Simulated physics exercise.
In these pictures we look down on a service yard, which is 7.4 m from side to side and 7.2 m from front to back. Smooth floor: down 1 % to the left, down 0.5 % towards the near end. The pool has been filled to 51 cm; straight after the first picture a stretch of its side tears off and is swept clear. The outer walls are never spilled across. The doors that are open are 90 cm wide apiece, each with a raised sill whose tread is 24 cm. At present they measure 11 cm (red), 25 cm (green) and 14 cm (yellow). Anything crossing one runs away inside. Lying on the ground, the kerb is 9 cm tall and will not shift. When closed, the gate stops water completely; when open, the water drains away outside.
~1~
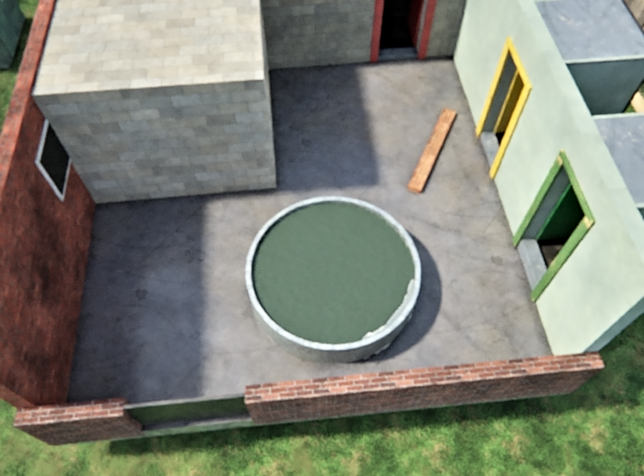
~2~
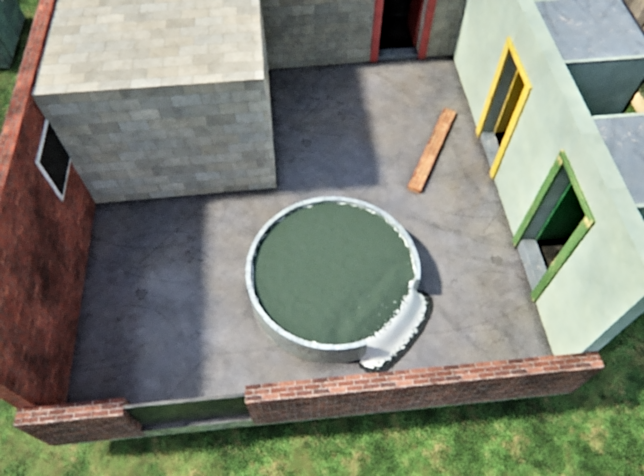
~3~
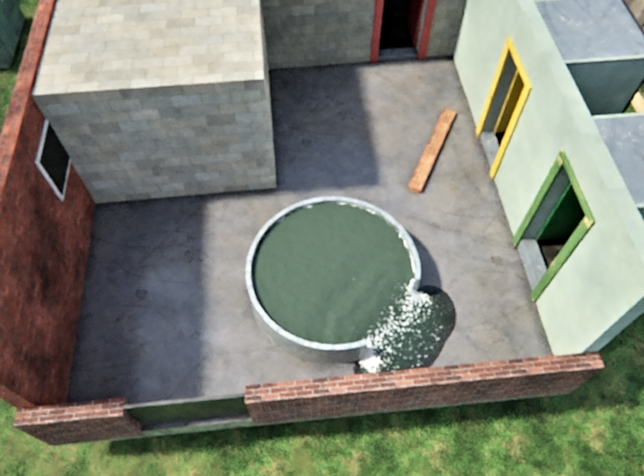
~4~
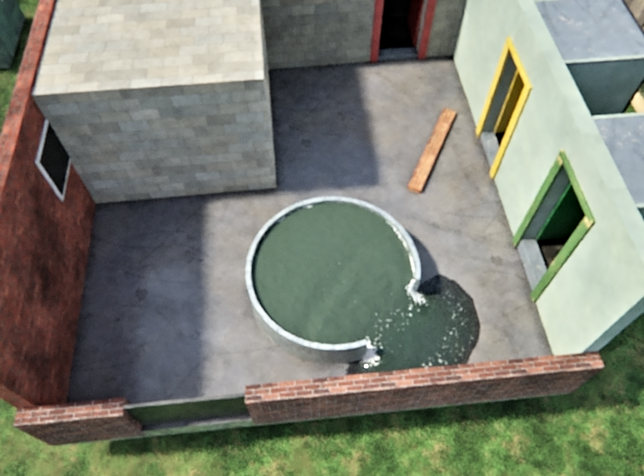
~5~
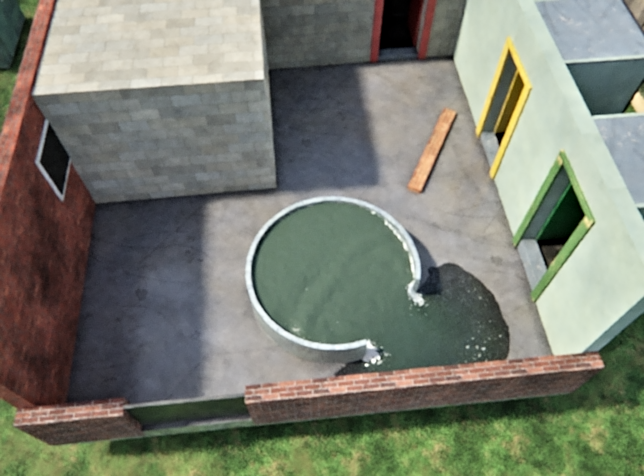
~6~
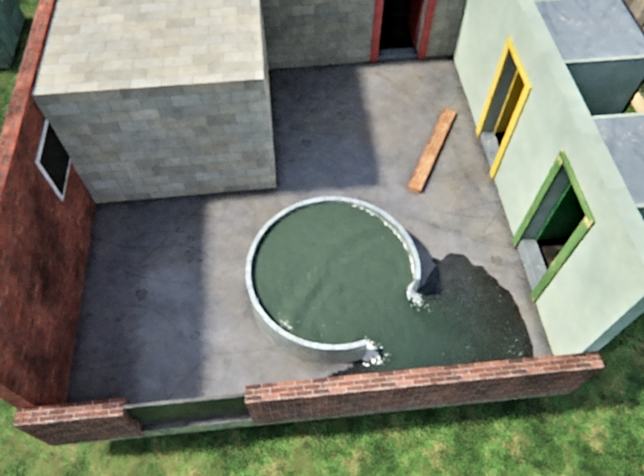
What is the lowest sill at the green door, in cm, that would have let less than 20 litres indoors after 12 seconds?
Roughly 14 cm.
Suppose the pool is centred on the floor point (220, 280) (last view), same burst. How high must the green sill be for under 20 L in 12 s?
At least some 16 centimetres tall.
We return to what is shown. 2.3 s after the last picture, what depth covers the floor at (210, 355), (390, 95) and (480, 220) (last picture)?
Around 2 cm, 0 cm and 7 cm.
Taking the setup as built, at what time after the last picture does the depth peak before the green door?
Peak: Close to 2.4 s.
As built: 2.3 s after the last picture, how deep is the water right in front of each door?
Reading in centimetres: Red = 0, green = 20, yellow = 4.
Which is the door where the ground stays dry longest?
That'd be the red one.
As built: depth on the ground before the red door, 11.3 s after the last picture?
About 3.5 centimetres deep.
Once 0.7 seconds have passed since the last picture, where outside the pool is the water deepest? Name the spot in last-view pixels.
Near (559, 371).
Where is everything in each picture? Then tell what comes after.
The first frame shows the pool at (333, 269) is whole and still, 51 cm deep; the green door at (545, 238) is dry.
In the second frame, the gap is at (398, 326), the front 0.3 m out at (386, 365); the back of the pool holds 51 cm.
In the third frame, water pours out at (398, 327) and has run 0.7 m, to a hidden place; about 8 cm deep outside, 51 cm at the back.
In the fourth frame, water pours out at (397, 327) and has run 1.1 m, to (473, 334); about 7 cm deep outside, 51 cm at the back.
In the fifth frame, water pours out at (397, 327) and has run 1.6 m, to a hidden place; about 6 cm deep outside, 51 cm at the back.
In the sixth frame, the gap is at (398, 327), the front 2.0 m out at a hidden place; the back of the pool holds 51 cm; the green door at (545, 238), 2.5 m from the gap, is still 0.7 m from the nearest water.
Then, 0.7 s after the last picture water covers 15 % of the floor, deepest (46 cm) near (559, 371); 3 cm at the green door, 0 litres in over its 25 cm sill.
Then, 2.3 s after the last picture water covers 35 % of the floor, deepest (36 cm) near (524, 375); 20 cm at the green door, 0 litres in over its 25 cm sill.
Then, 11.3 s after the last picture water covers 95 % of the floor, deepest (14 cm) near (385, 218); 7 cm at the green door, 0 litres in over its 25 cm sill.
At the green door as built, the water peaked near 20 cm, 2.3 s after the last picture.
With a sill of 12.5 cm, 30 litres would have come in within the 12 s; with 17 cm, 7 litres. So under 20 litres takes about 14 cm.
